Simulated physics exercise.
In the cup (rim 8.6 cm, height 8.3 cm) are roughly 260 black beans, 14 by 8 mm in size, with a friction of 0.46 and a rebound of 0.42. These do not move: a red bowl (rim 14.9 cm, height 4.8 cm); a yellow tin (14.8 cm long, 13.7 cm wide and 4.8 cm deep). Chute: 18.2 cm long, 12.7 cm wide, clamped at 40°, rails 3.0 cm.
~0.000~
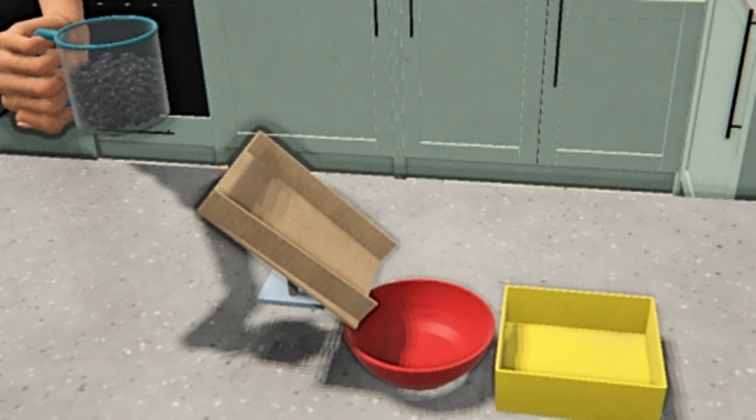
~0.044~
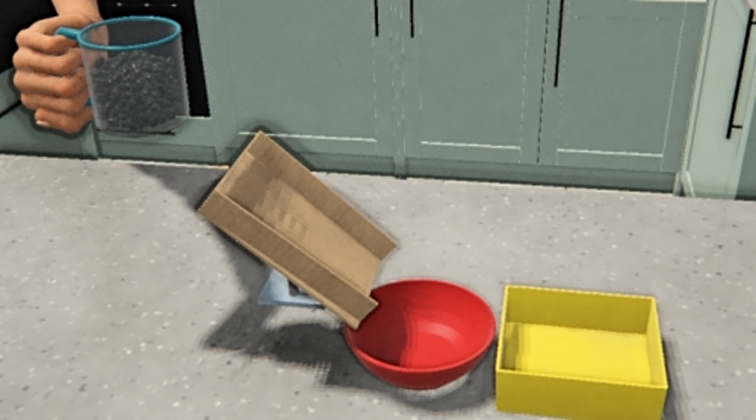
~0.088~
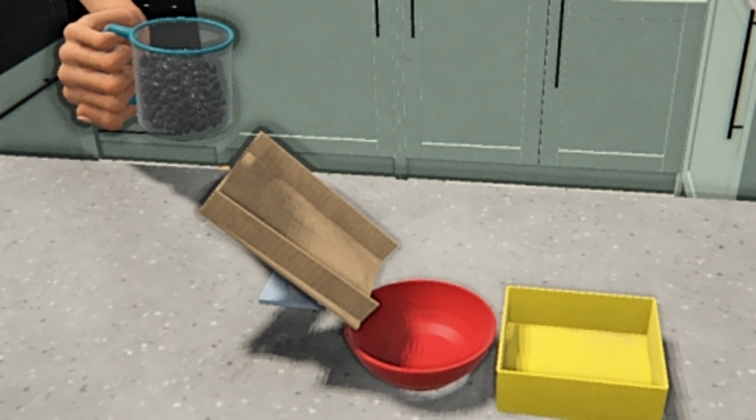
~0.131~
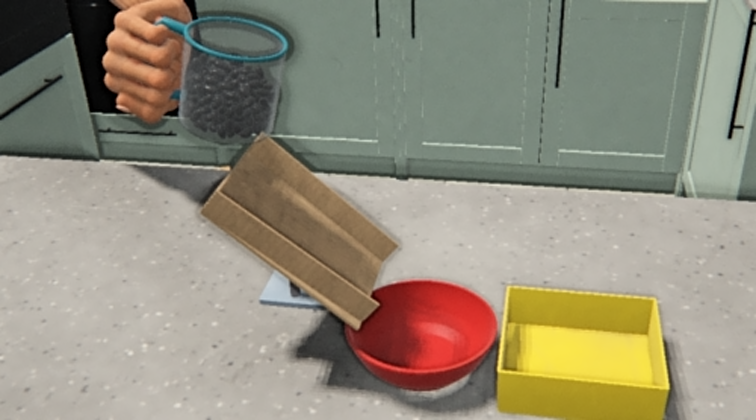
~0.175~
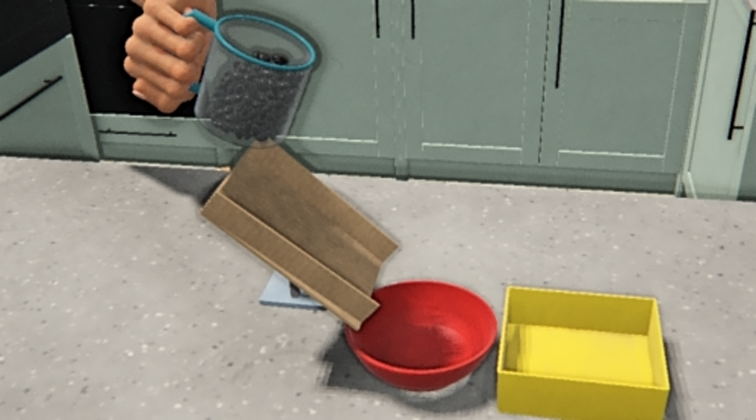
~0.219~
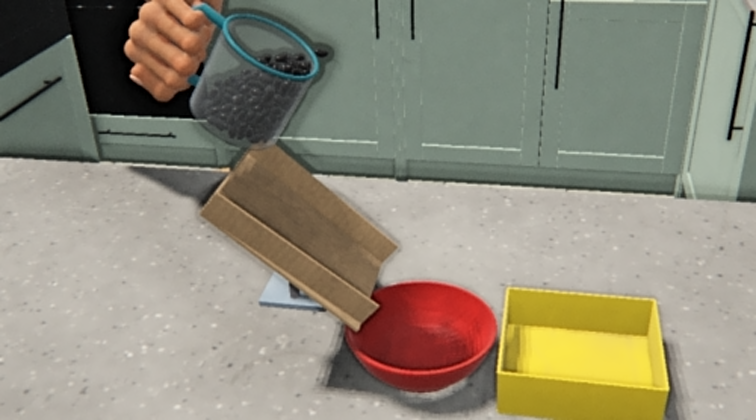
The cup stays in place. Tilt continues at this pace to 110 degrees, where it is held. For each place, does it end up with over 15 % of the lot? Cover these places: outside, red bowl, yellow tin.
Outside everything: No, red bowl: Yes, yellow tin: No.
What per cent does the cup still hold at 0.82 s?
Roughly 70 percent of the load.
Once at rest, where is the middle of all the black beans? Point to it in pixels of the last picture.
Near (438, 349).
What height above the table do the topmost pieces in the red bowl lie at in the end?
Around 4.5 centimetres above the table.
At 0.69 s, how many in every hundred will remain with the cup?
I'd say around 95 per cent of the load.
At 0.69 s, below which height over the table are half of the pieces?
28 centimetres, roughly.
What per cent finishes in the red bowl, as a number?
Around 95 percent.
After 0.40 s, tilt 68 degrees; cup 100 %; middle of all pieces near (251, 100).
Then, at 0.55 s, tilt 98 degrees; cup 95 %; middle of all pieces near (248, 99).
After 0.69 s, tilt 110 degrees; slope 5 %, cup 95 %; middle of all pieces near (255, 106).
After 0.82 s, tilt 110 degrees; slope 25 %, cup 70 %; middle of all pieces near (278, 133).
In the end, at 2.7 s, yellow tin 0 %, slope 0 %, cup 5 %, red bowl 95 %, outside 0 %.
